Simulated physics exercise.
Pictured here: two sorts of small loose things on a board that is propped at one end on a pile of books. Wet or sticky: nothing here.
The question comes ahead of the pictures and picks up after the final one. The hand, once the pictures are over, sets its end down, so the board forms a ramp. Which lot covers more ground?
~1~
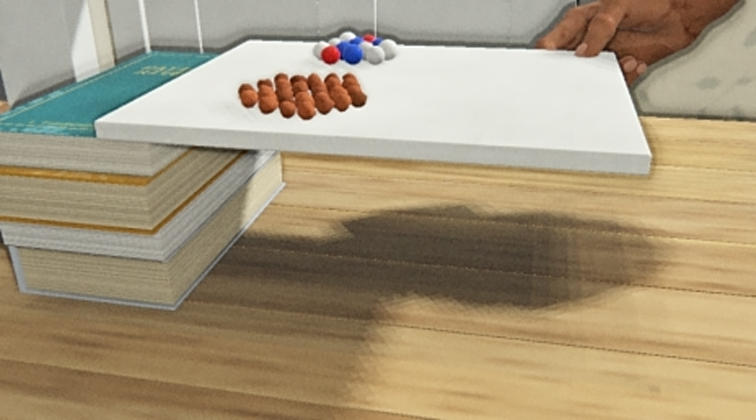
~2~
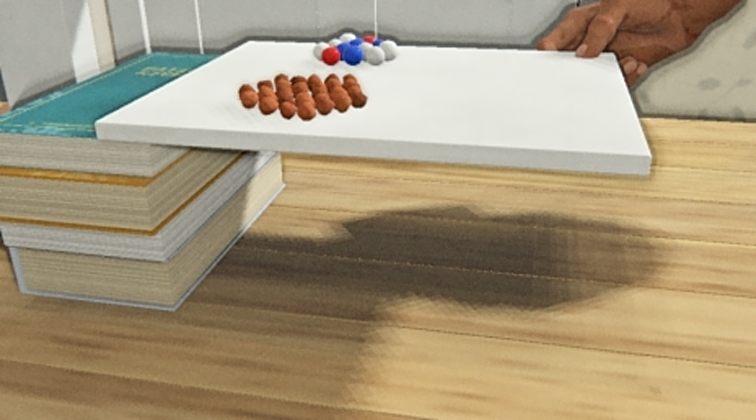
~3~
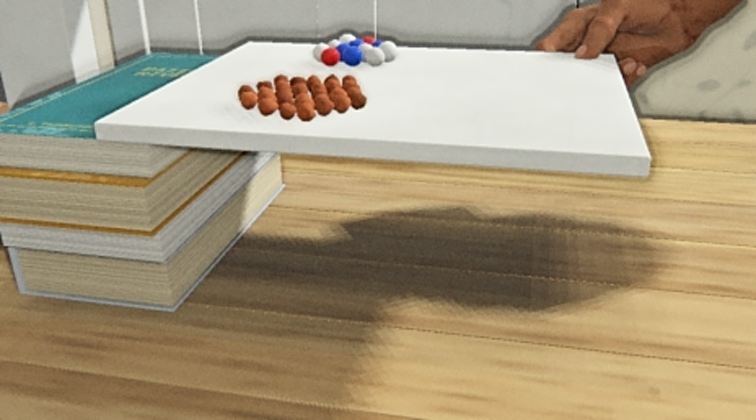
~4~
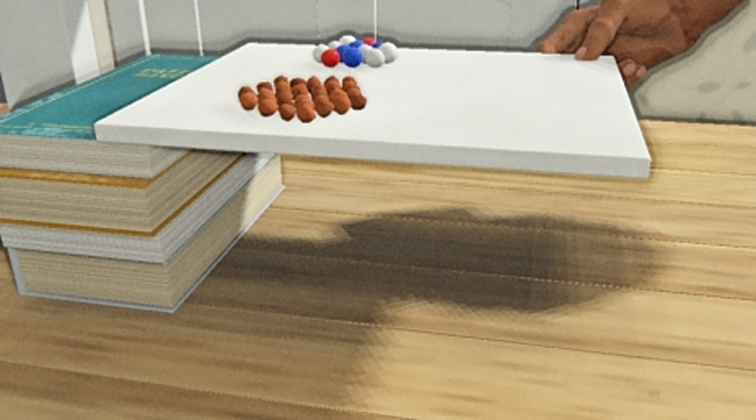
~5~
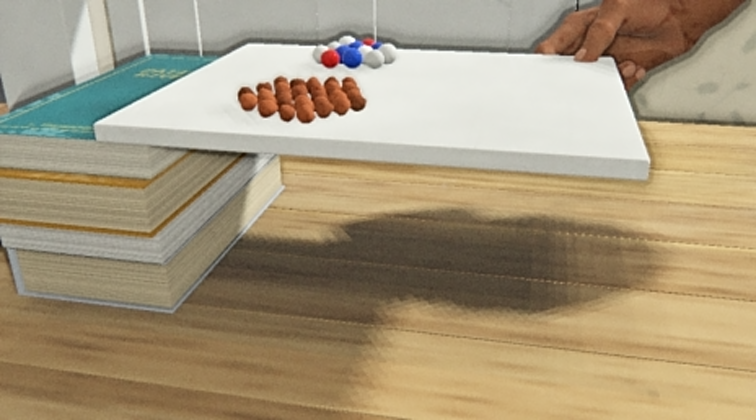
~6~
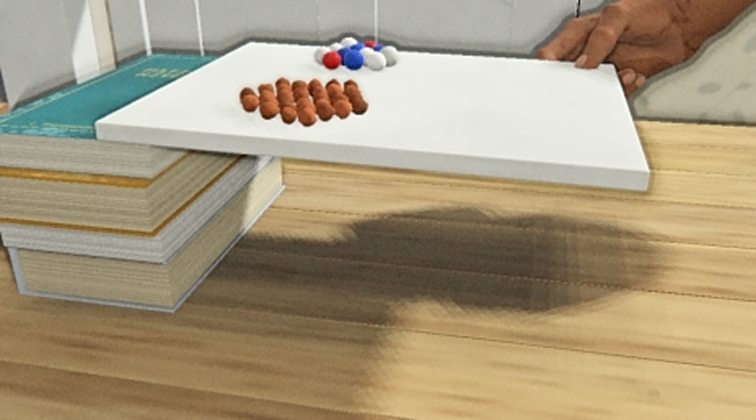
It's the farther one that ends up farther out.
Then, 0.52 s later than the last frame, board sloping at 16°; near lot every one still on the board; far lot every one still on the board.
Then, 0.97 s later than the last frame, board resting at 26°; near lot mostly at the foot of the board; far lot mostly up to a board's length out.
Then, 1.36 s later than the last frame, board resting at 26°; near lot mostly less than half a board's length out; far lot mostly one to two board lengths out.
When it is over, board resting at 26°; near lot mostly less than half a board's length out; far lot mostly more than two board lengths out, roughly two thirds gone off the table; the far lot has gone farther.
